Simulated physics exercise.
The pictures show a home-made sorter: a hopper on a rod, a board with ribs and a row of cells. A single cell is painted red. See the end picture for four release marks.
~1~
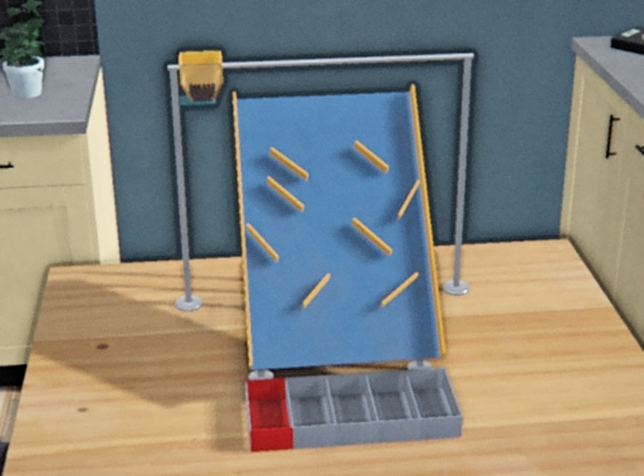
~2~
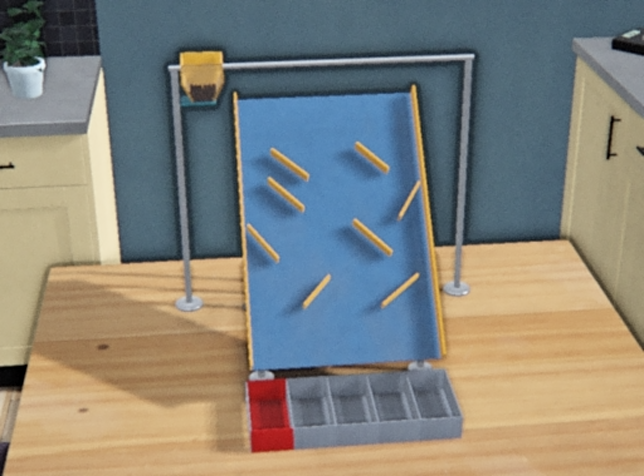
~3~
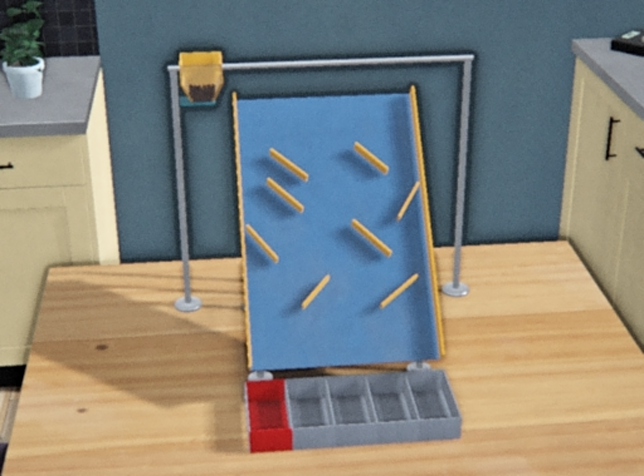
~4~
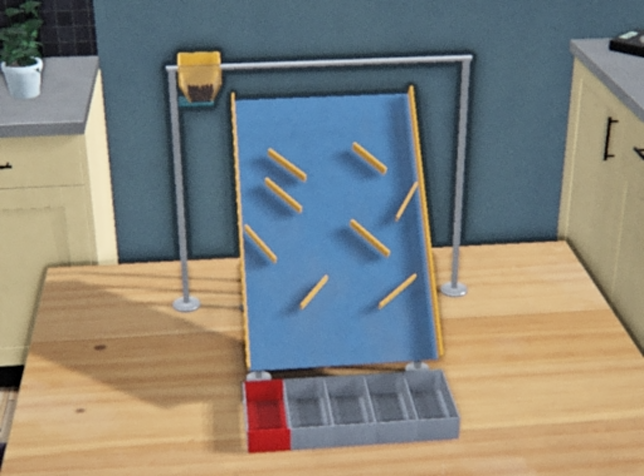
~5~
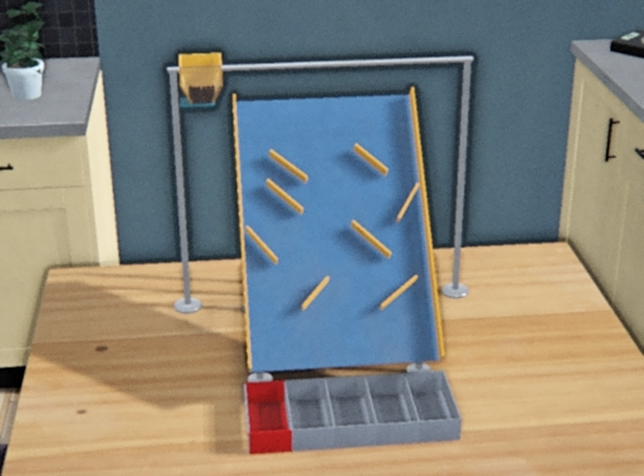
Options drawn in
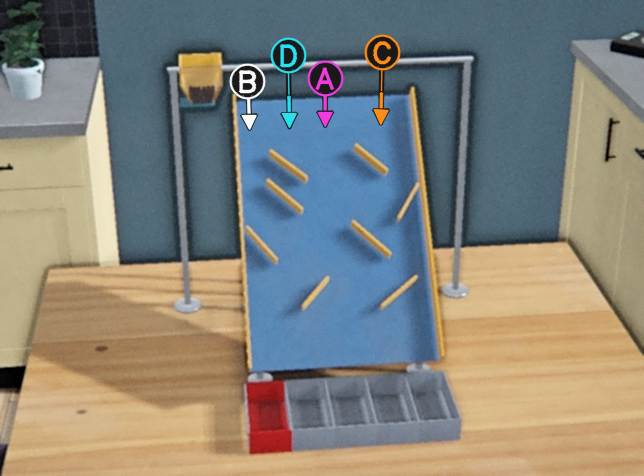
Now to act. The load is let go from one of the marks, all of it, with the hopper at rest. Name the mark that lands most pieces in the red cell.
Go for B.
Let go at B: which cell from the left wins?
It is the first one.
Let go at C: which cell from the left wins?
The third.
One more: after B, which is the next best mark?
The answer is A.
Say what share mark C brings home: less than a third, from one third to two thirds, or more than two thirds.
Mark C gives less than a third.
On the marked copy, mark A meets the board at (325, 121); mark B meets the board at (249, 124); mark C meets the board at (380, 118); mark D meets the board at (289, 122).
For mark A, close to a quarter in the red cell, close to half in other cells, close to a quarter outside the box.
For mark B, close to two thirds in the red cell, close to a quarter in other cells, a small share held on the board, only a few outside the box.
For mark C, none at all in the red cell, all but a few in other cells, only a few held on the board.
For mark D, only a few in the red cell, the bulk in other cells, close to a quarter outside the box.
